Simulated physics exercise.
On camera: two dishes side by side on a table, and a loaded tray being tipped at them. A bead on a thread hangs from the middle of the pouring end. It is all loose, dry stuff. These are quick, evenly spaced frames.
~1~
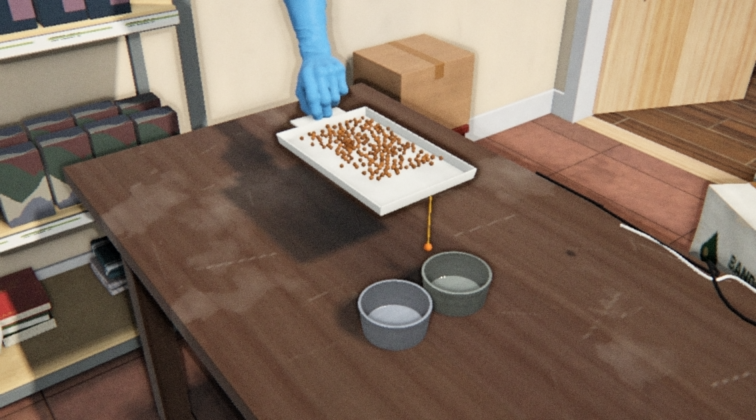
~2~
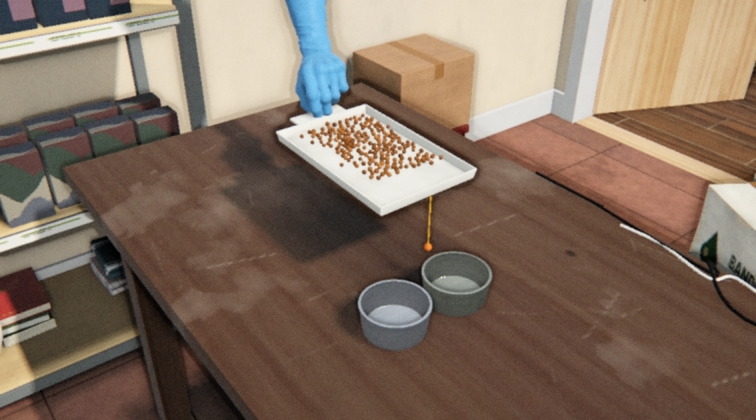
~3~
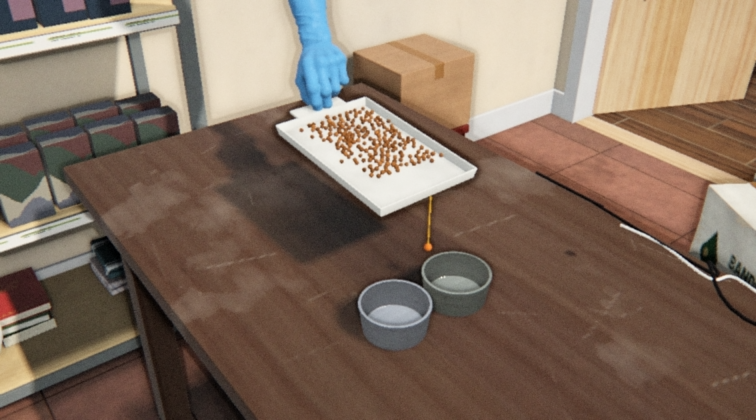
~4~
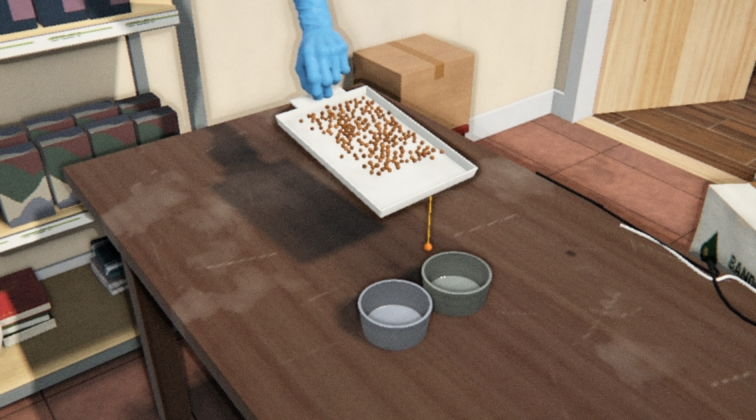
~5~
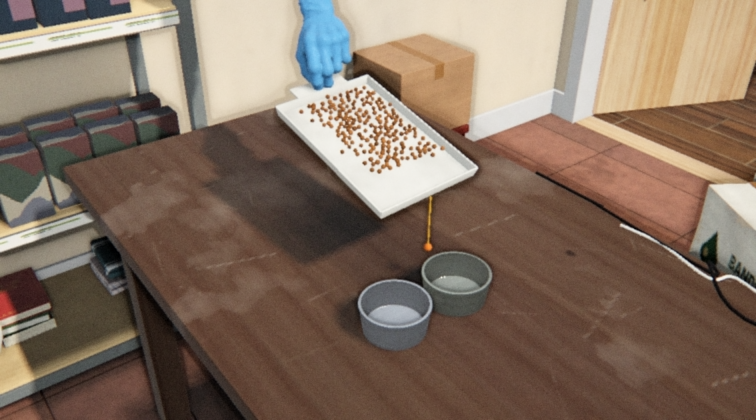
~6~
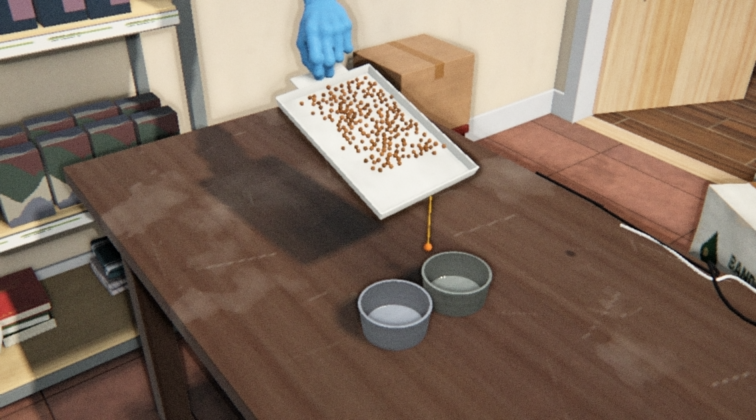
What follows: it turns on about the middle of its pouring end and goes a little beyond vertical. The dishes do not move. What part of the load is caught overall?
The two hold the larger part of the load.
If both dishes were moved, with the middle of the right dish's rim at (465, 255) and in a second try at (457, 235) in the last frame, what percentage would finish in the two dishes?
Roughly 80 per cent, and 20 per cent.
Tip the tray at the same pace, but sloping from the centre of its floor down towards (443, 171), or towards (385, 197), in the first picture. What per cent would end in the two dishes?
First some 10, then 40 per cent.
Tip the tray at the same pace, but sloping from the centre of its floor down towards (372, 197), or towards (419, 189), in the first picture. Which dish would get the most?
The first try: The dish on the left. The second: The right dish.
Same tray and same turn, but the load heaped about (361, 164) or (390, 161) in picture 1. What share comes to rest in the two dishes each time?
About 70 and 70 per cent.
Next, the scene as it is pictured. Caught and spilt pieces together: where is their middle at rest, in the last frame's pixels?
Close to (417, 309).
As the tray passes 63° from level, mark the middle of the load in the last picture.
Around (408, 201).
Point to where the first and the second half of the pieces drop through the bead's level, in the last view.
At about (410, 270), then at (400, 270).
Soon, tray tipped steeply; about two thirds on the tray; a small part in the left dish; a small part in the right dish; a stray few outside both; a small part in the air.
A while on, tray tipped past a quarter turn; about half on the tray; about a quarter in the left dish; a small part in the right dish; a small part outside both; about a quarter in the air.
Towards the end, tray tipped past a quarter turn; about a third in the left dish; about a third in the right dish; about a third outside both.
Finally, tray tipped past a quarter turn; about a third in the left dish; about a third in the right dish; about a third outside both.
